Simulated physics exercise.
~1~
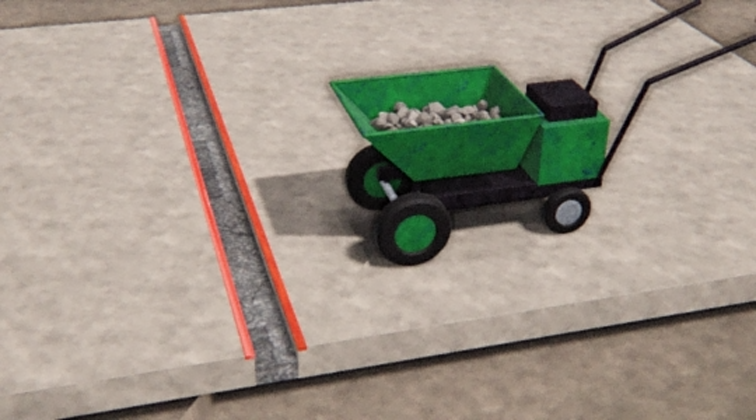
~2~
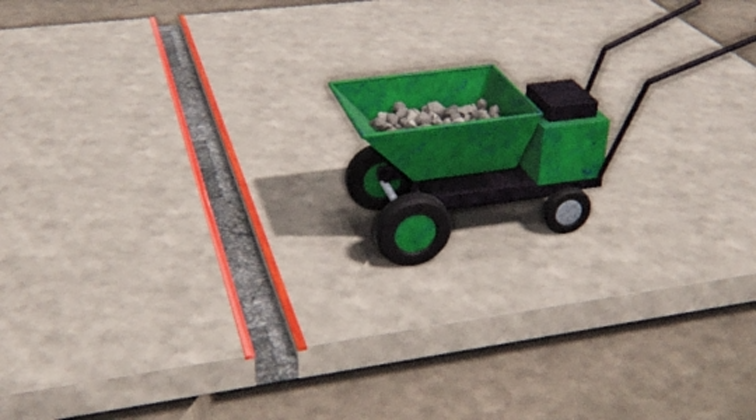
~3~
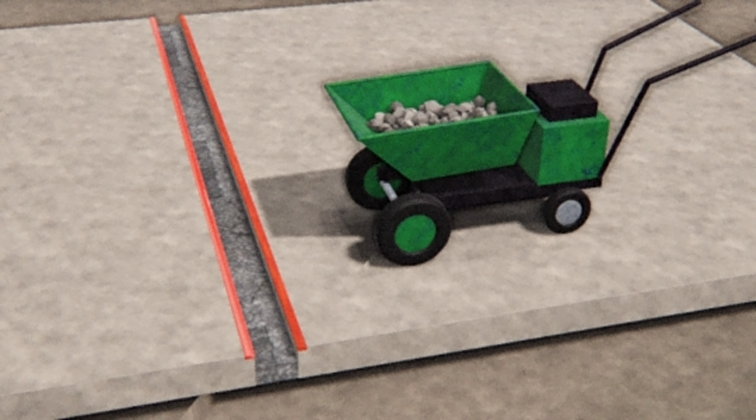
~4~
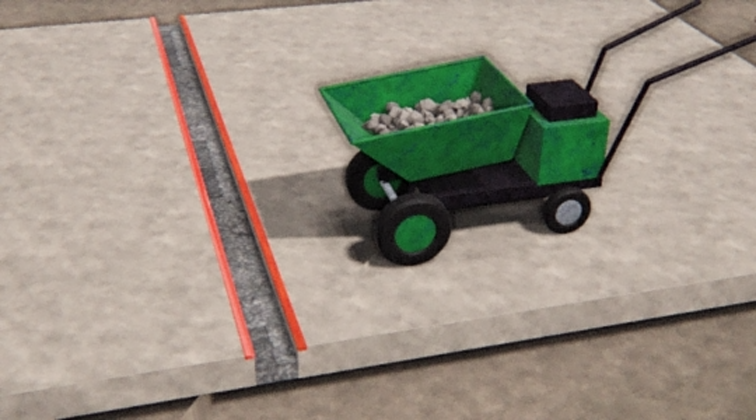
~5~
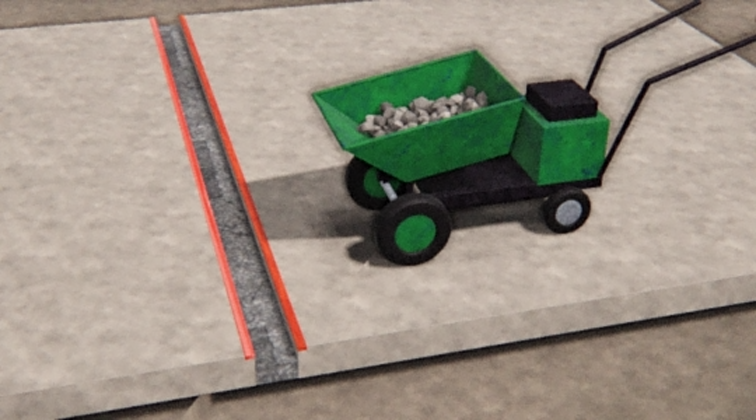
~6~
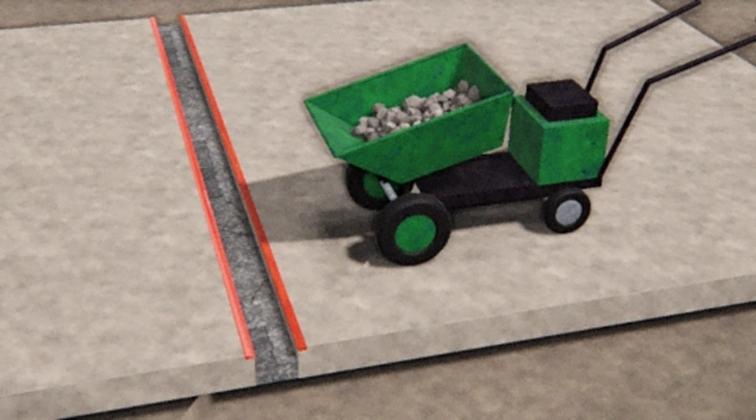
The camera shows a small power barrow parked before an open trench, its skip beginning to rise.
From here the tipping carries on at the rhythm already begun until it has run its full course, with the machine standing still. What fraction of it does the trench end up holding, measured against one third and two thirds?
At least one third, at most two thirds.
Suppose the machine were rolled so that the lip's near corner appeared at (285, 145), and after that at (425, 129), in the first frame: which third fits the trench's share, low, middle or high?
At spot one the answer is less than a third, and at spot two it is below one third.
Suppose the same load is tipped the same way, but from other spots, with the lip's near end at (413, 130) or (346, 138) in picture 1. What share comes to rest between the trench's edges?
Position 1 near 20 %, position 2 near 40 %.
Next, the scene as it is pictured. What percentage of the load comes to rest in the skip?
35 in a hundred, roughly.
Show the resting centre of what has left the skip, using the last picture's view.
Close to (244, 256) in the last view.
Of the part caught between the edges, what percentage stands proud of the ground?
45 per cent or thereabouts.
Soon after the last picture, skip tipped steeply; all in the skip.
A little later, skip tipped right over; most in the skip; a small part short of the trench; a small part in or heaped over the trench.
Later still, skip tipped right over; about a third in the skip; a small part short of the trench; about half in or heaped over the trench; a small part beyond it.
At rest, skip tipped right over; about a third in the skip; a small part short of the trench; about half in or heaped over the trench; a small part beyond it.
